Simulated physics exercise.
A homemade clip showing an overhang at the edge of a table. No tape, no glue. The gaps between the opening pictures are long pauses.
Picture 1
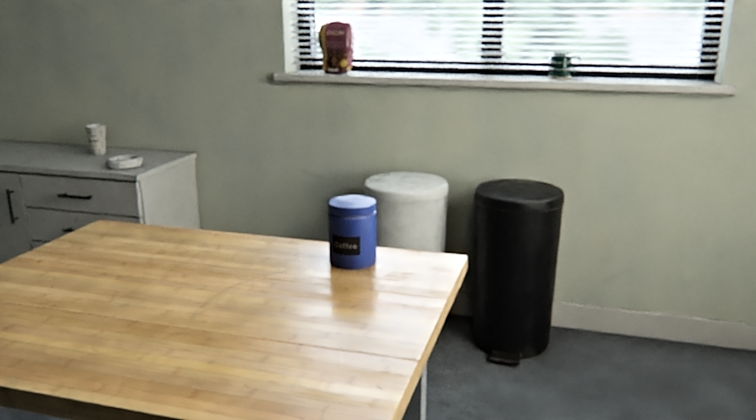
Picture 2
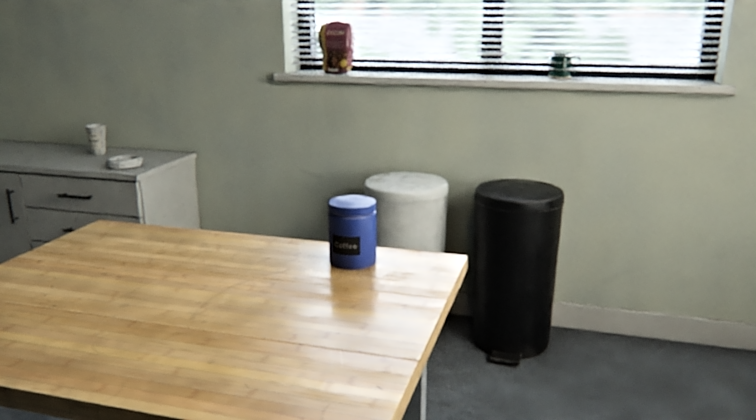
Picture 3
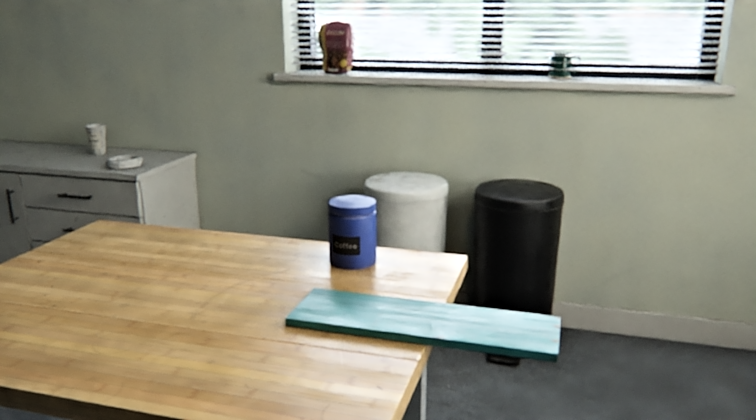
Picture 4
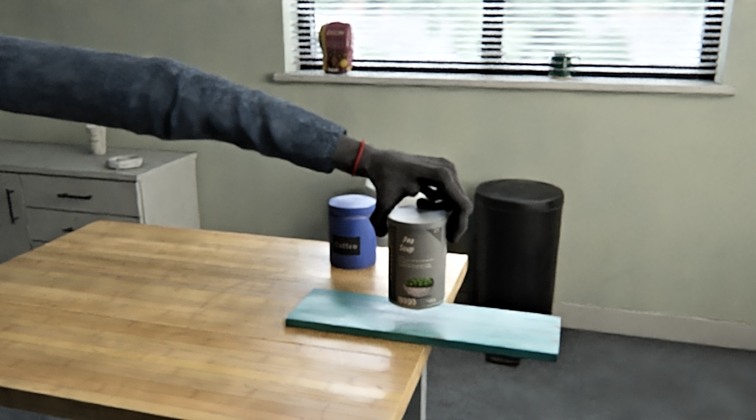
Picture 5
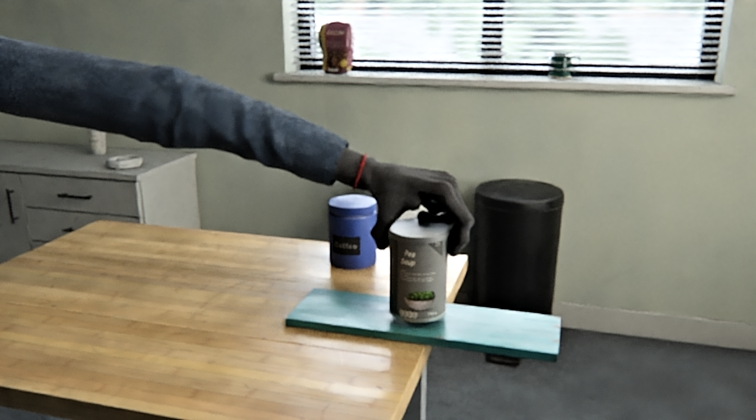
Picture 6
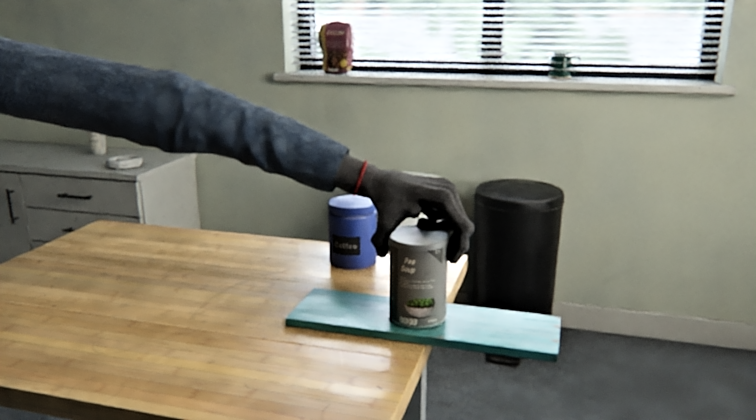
An arm in a blue denim sleeve and dark glove reaches in from the left over a pale wooden table, seen from slightly above by a still camera. A blue coffee canister stands near the far edge, with white and black bins behind. A turquoise board appears, jutting past the table's right edge, and the hand lowers a grey tin onto it, keeping hold.
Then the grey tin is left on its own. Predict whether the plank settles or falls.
My bet is it will be secure.
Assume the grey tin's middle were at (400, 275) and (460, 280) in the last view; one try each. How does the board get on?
So, first go it stays in place, second go it tumbles down.
Then, 0.80 s on from there, no change.
Then, 1.70 s on from there, grey tin resting near (418, 277).
In the end, all 3 unmoved. At the end, from the last picture's camera, grey tin near (418, 276). The board holds.
